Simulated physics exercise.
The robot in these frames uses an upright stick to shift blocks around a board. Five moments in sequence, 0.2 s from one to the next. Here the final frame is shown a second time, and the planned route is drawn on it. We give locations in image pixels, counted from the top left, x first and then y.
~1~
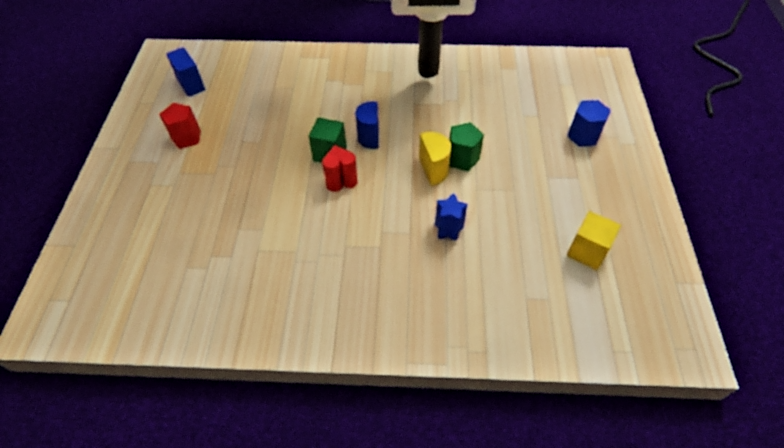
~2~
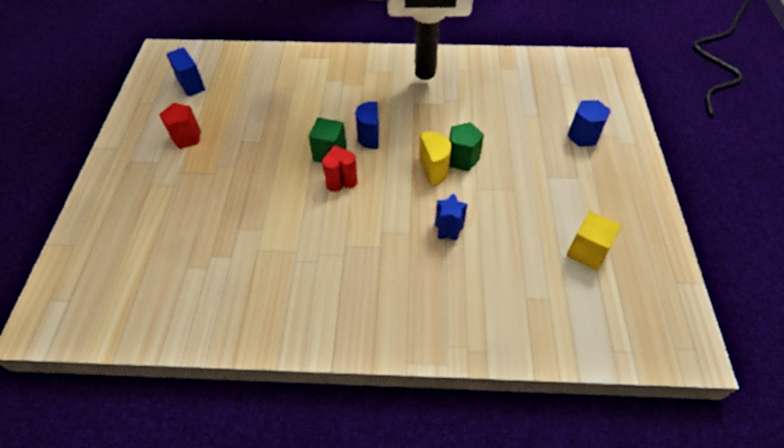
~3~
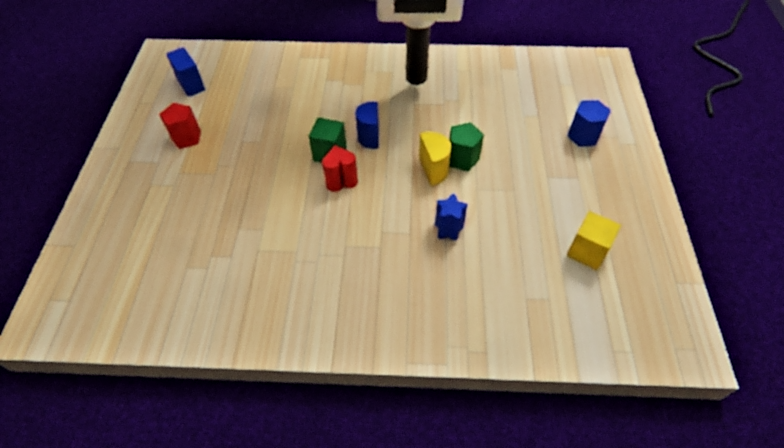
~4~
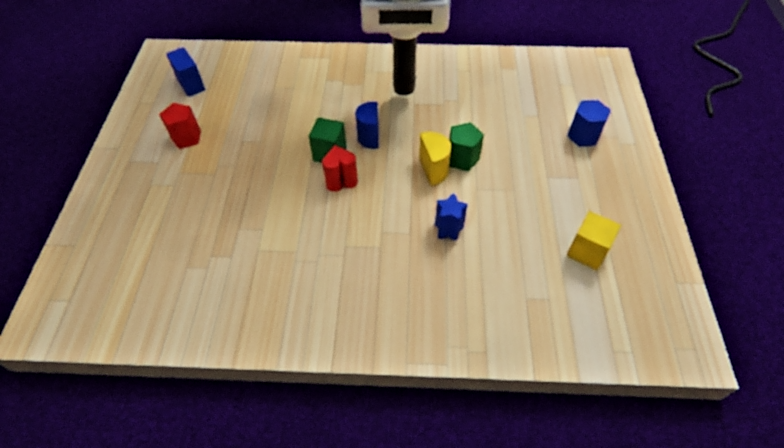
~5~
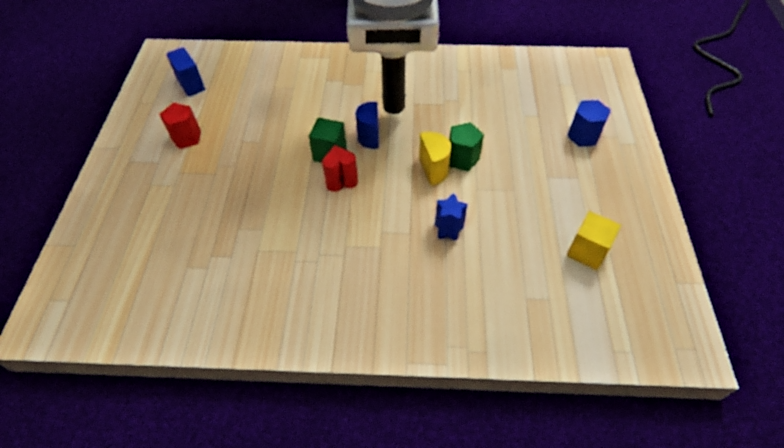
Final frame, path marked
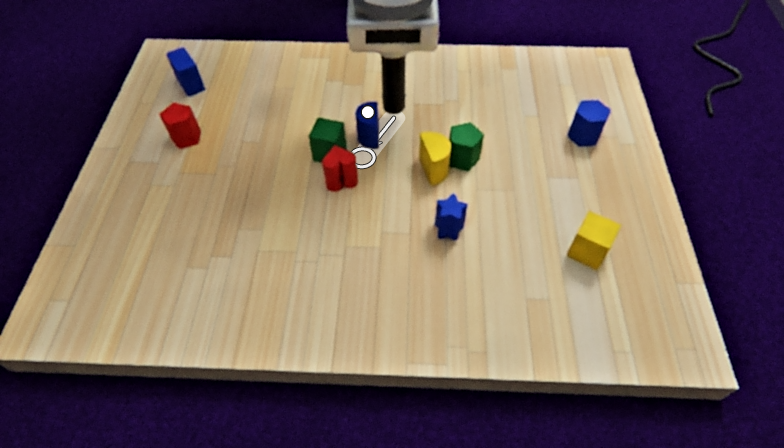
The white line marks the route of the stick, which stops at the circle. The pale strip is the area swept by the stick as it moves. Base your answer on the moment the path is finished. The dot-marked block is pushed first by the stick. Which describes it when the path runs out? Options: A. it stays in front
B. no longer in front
(B)
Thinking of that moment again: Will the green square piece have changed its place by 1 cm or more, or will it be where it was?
It travels a centimetre or more.
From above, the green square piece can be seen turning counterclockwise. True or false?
It is true.
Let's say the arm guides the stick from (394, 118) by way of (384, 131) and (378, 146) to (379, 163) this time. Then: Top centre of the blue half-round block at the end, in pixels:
Final place: (355, 121).
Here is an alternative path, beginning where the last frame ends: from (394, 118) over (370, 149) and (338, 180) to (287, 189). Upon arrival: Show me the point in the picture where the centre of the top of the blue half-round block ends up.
So, by the moment the path ends, you'll find the top centre of the blue half-round block at (344, 123).
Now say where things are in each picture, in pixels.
The first frame shows lower end of the stick at (428, 72), tops of blocks, green square piece at (326, 129), red heart-shaped block at (338, 157), blue half-round block at (368, 112).
The second frame shows stick at (425, 74), blocks as before.
The third frame shows stick at (416, 79), blocks as before.
The fourth frame shows stick at (404, 89), blocks as before.
The fifth frame shows stick at (394, 107), green square piece at (326, 129), red heart-shaped block at (338, 157), blue half-round block at (368, 112).
The drawn path runs in a line from (394, 118) to (362, 158); the dot is on the blue half-round block.
On the path given first. Halfway along, stick at (378, 127); blue half-round block at (356, 118), turned 20° anticlockwise.
At the end, stick at (361, 147); green square piece at (314, 131), turned 20° anticlockwise; red heart-shaped block not moved; blue half-round block at (342, 124), turned 25° clockwise.
